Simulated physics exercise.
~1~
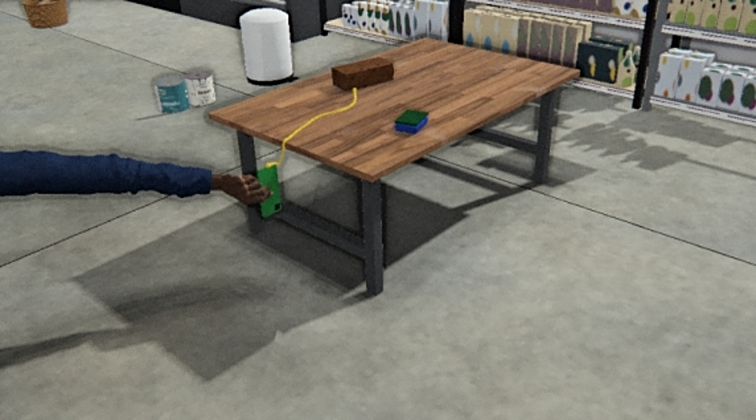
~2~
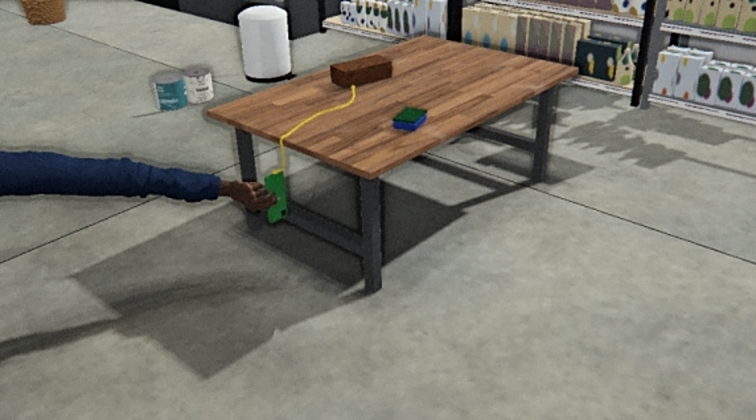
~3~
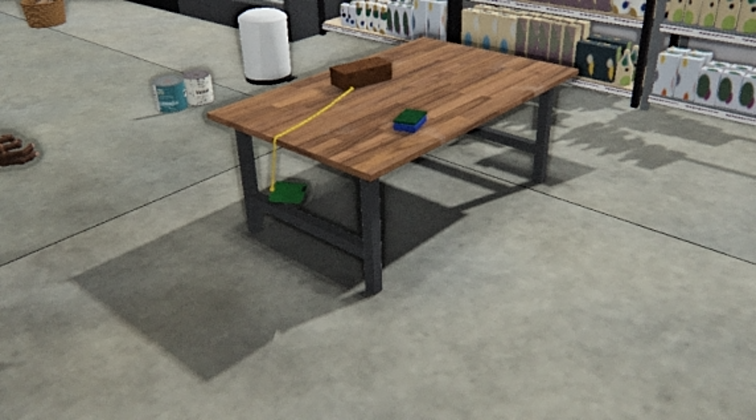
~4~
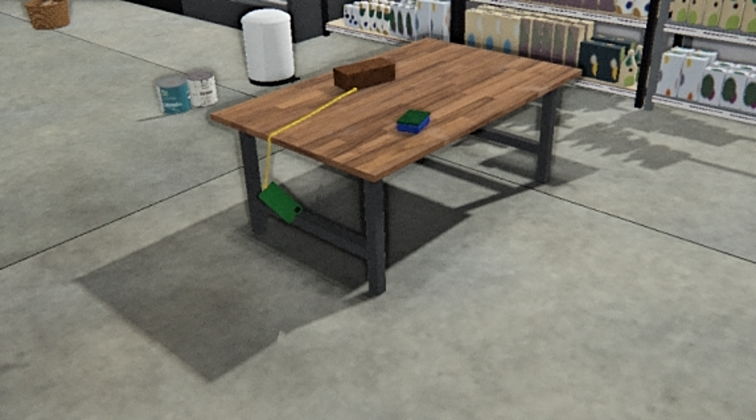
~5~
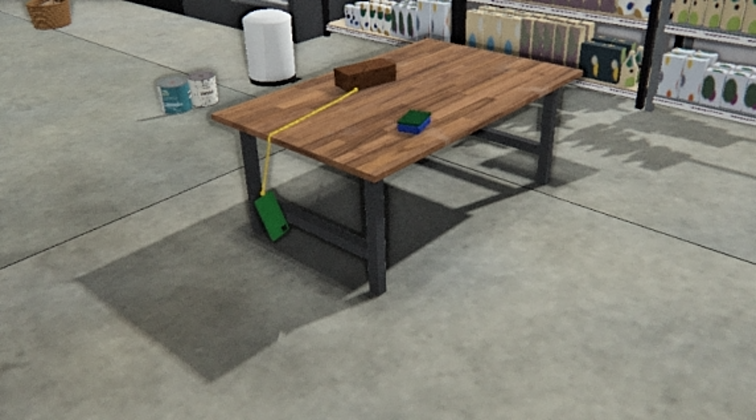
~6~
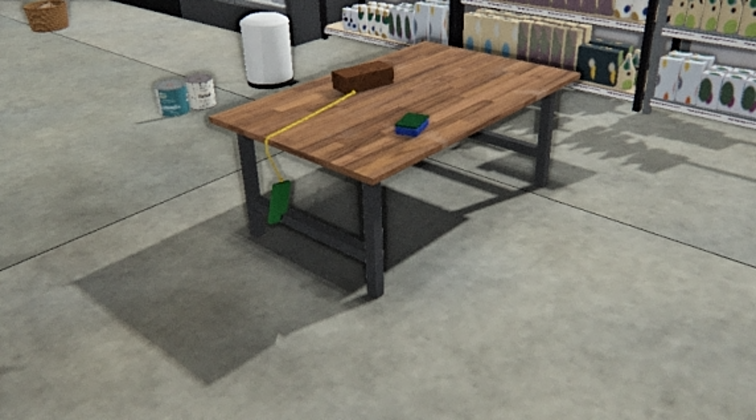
The clip shows a hand holding a green phone tied by a yellow string to a brick on a wooden table beside a sponge. The hand lets go and withdraws, and the phone swings and turns below the table edge, ending up dangling while the brick and sponge stay put.
